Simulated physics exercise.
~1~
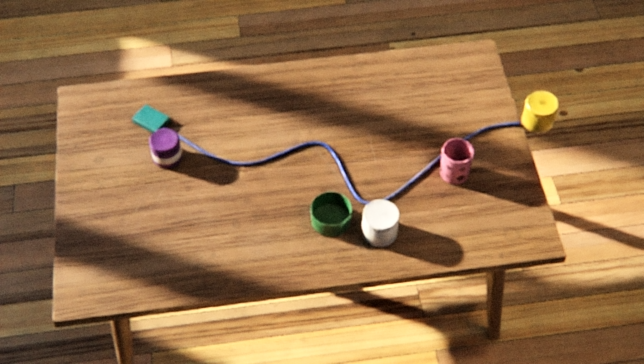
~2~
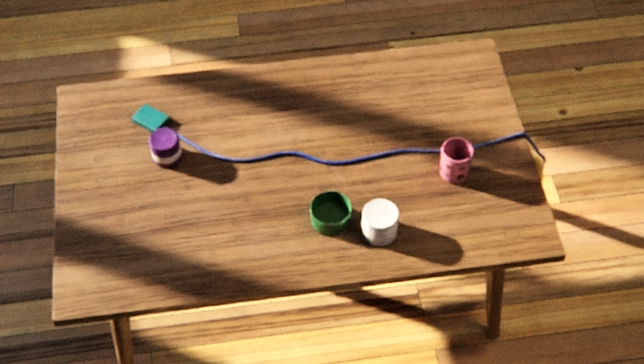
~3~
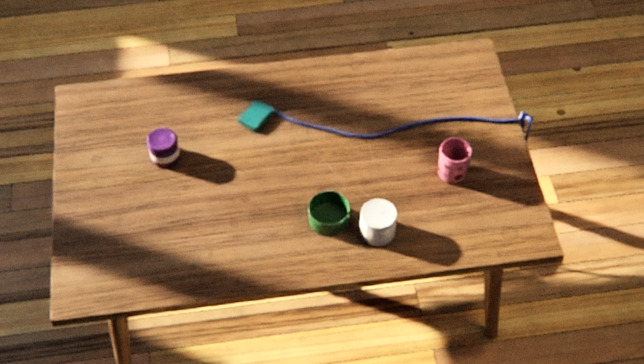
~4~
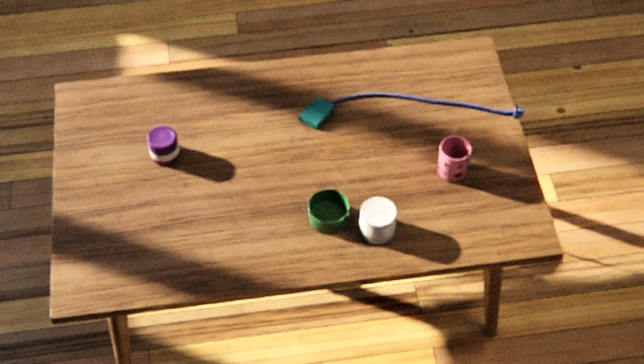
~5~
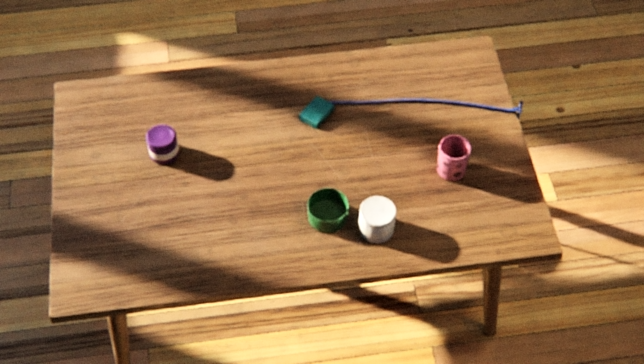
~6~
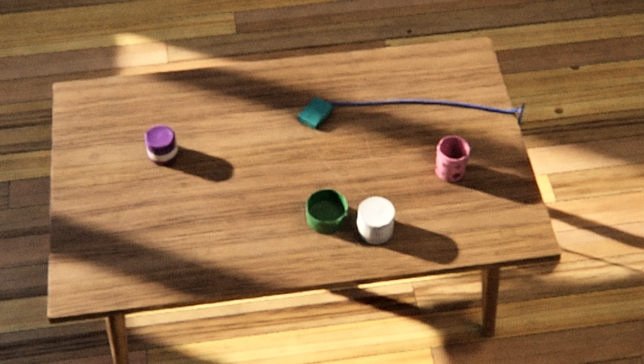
A yellow cylinder hangs at the right edge of a wooden table, joined by a blue cable that winds past a pink mug, a white canister and a green cup to a teal phone beside a purple canister. The yellow piece drops over the edge, pulling the slack cable nearly straight across the tabletop. As it falls out of sight, the cable drags the teal phone to the right, away from the purple canister. The phone slides a little farther, then stops near the back middle of the table. It stays there, the cable stretching to the right edge, while the cups and canisters remain standing.
